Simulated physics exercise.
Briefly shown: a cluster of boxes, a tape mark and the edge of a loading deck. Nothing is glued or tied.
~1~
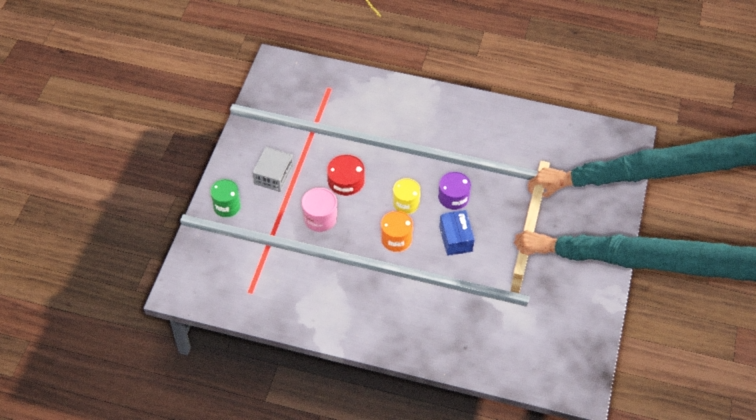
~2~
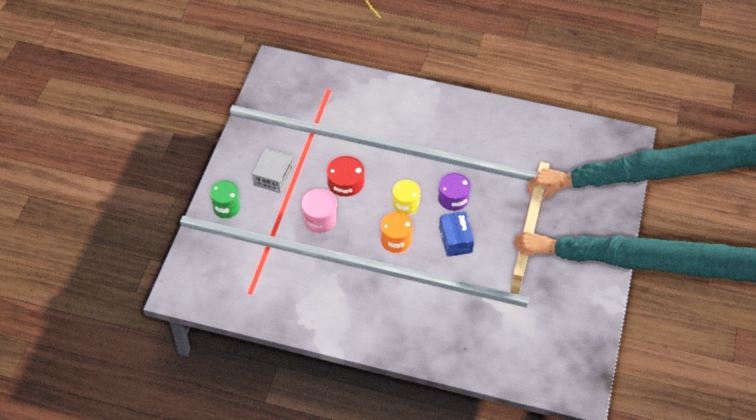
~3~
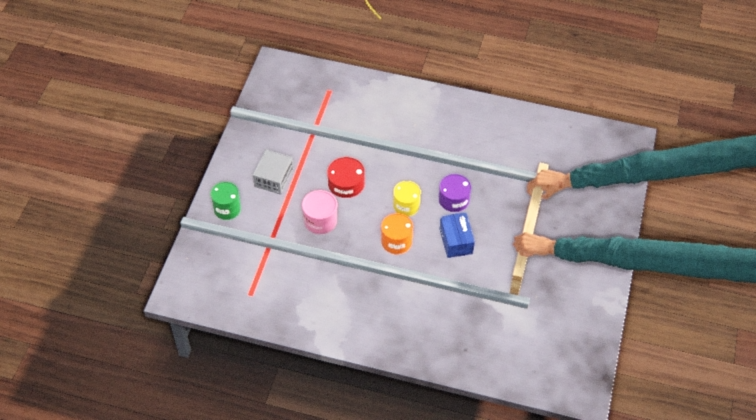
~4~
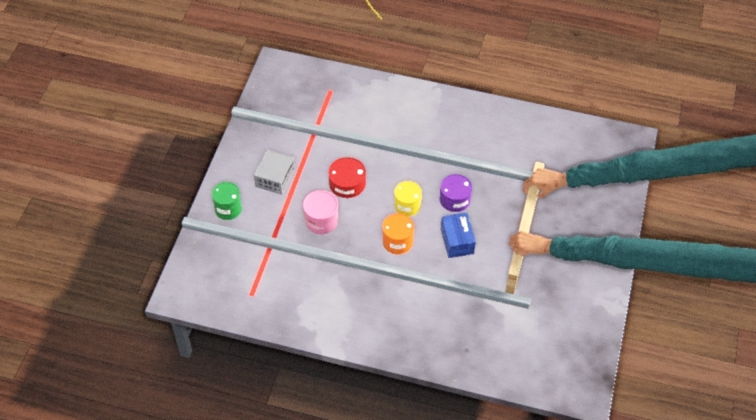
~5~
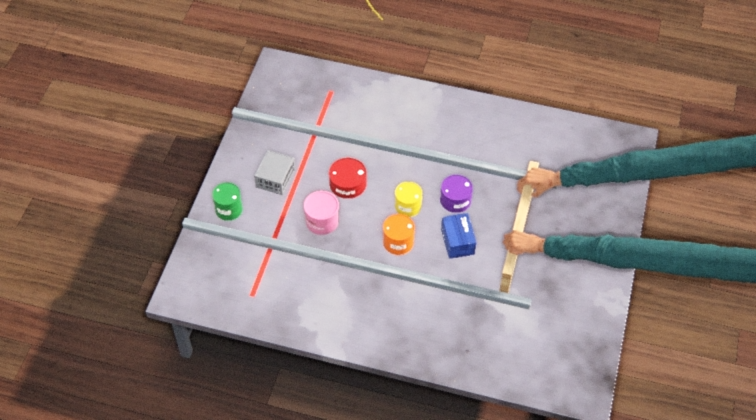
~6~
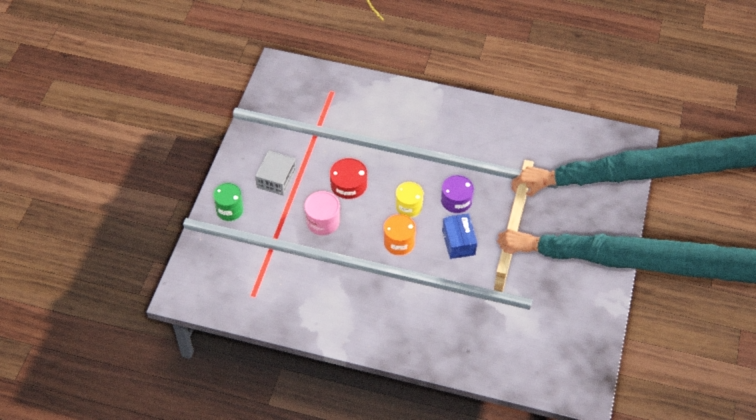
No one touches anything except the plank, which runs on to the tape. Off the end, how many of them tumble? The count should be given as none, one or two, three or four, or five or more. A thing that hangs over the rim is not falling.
No fall happens.
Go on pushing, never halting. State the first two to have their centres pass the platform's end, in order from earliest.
It would be the green canister and after it the grey crate.
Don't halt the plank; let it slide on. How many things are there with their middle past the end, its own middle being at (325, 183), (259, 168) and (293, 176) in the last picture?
Past the end: 0, 2 and 0.
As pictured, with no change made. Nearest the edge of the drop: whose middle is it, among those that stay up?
Nearest at the end: The green canister.
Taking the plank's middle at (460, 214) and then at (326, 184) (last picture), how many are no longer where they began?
Answer - first 2, then 7.
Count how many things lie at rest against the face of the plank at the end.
Contact count: 3.
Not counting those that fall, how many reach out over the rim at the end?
Things overhanging at the end: 0.
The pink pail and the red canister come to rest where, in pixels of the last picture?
Final centres, in order: Near (242, 195), near (261, 140).
A little later, none off yet; green canister at rest near (229, 202); grey crate at rest near (276, 173); pink pail at rest near (323, 214).
Next, none off yet; green canister at rest near (229, 202); grey crate at rest near (276, 173); pink pail shifted a little near (311, 211).
Later still, none off yet; green canister at rest near (229, 202); grey crate shifted about its own width near (255, 170); pink pail shifted about its own width near (283, 206).
When it is over, the number that fall off is zero.
